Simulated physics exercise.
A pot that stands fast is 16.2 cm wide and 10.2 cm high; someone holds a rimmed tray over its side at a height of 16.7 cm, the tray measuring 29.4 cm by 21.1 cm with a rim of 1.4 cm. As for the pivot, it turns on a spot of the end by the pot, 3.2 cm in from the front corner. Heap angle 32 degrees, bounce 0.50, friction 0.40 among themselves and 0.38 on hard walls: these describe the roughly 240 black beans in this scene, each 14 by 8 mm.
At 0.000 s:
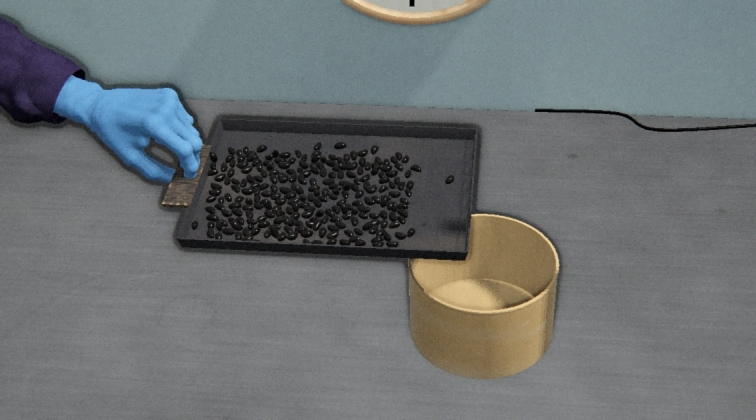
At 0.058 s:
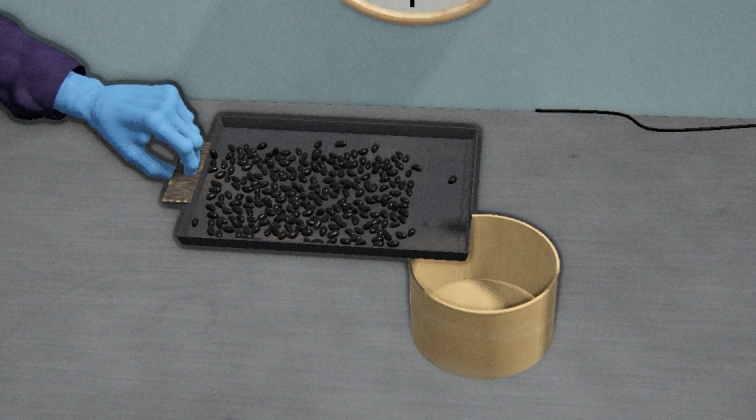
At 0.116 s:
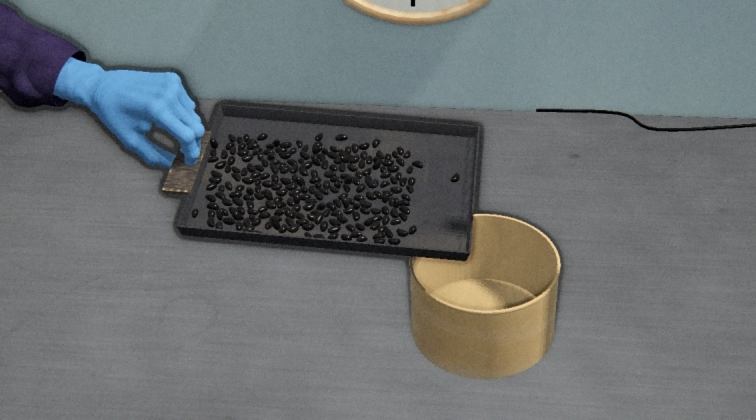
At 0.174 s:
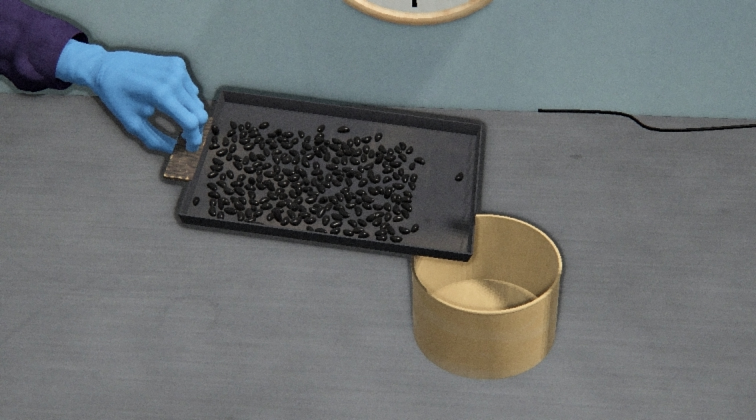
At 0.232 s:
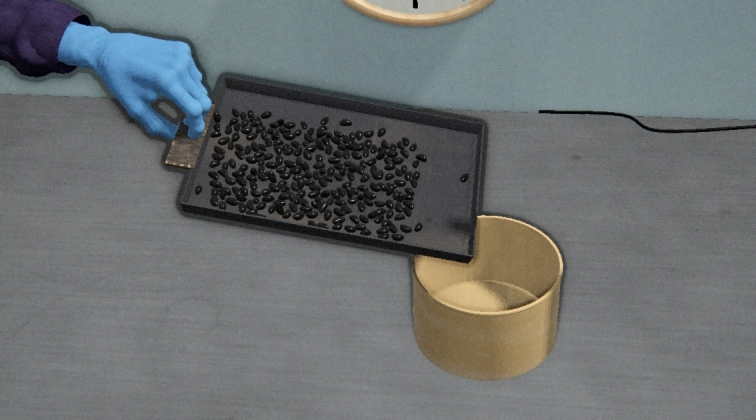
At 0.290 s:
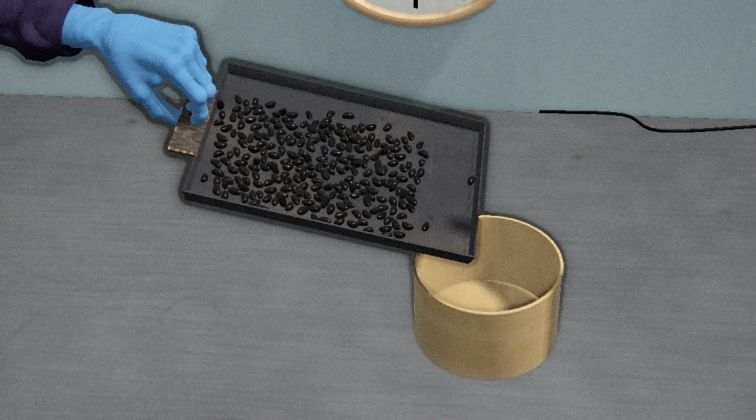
A black rimmed tray scattered with many small black beans starts out level, held at its left end by a blue-gloved hand, its right end over a tan pot. The hand then raises the left end steadily, tilting the tray moderately down toward the right, while the pot stays still.
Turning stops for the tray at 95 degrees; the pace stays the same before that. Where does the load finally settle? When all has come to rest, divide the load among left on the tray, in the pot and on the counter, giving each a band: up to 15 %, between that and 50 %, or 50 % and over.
Tray: Up to 15 %; pot: 50 % and over; counter: Between 15 and 50 %.
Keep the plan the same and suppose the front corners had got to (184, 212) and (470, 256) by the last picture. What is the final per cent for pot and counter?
Pot 25, counter 75.
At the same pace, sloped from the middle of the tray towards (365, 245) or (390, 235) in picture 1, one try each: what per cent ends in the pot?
That would be close to 5 per cent, then close to 20 per cent.
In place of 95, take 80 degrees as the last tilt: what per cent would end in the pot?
65 per cent.
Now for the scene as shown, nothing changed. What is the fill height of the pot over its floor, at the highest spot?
I'd say near 2.5 centimetres.
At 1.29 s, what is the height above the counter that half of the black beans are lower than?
I'd say near 2 cm.
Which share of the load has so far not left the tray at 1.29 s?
Roughly 35 percent of the load, I'd say.
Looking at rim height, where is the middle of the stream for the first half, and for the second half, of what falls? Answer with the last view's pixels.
Earlier half at about (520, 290), later half at about (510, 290) in pixels.
After 0.89 s, tilt 52 degrees; the tray holds 90 %, the pot 0 %.
Then, at 1.29 s, tilt 78 degrees; the tray holds 35 %, the pot 40 %.
Then, at 1.78 s, tilt 95 degrees; the tray holds 0 %, the pot 70 %.
At rest (2.7 s), tray 0 %, pot 70 %, counter 30 %.
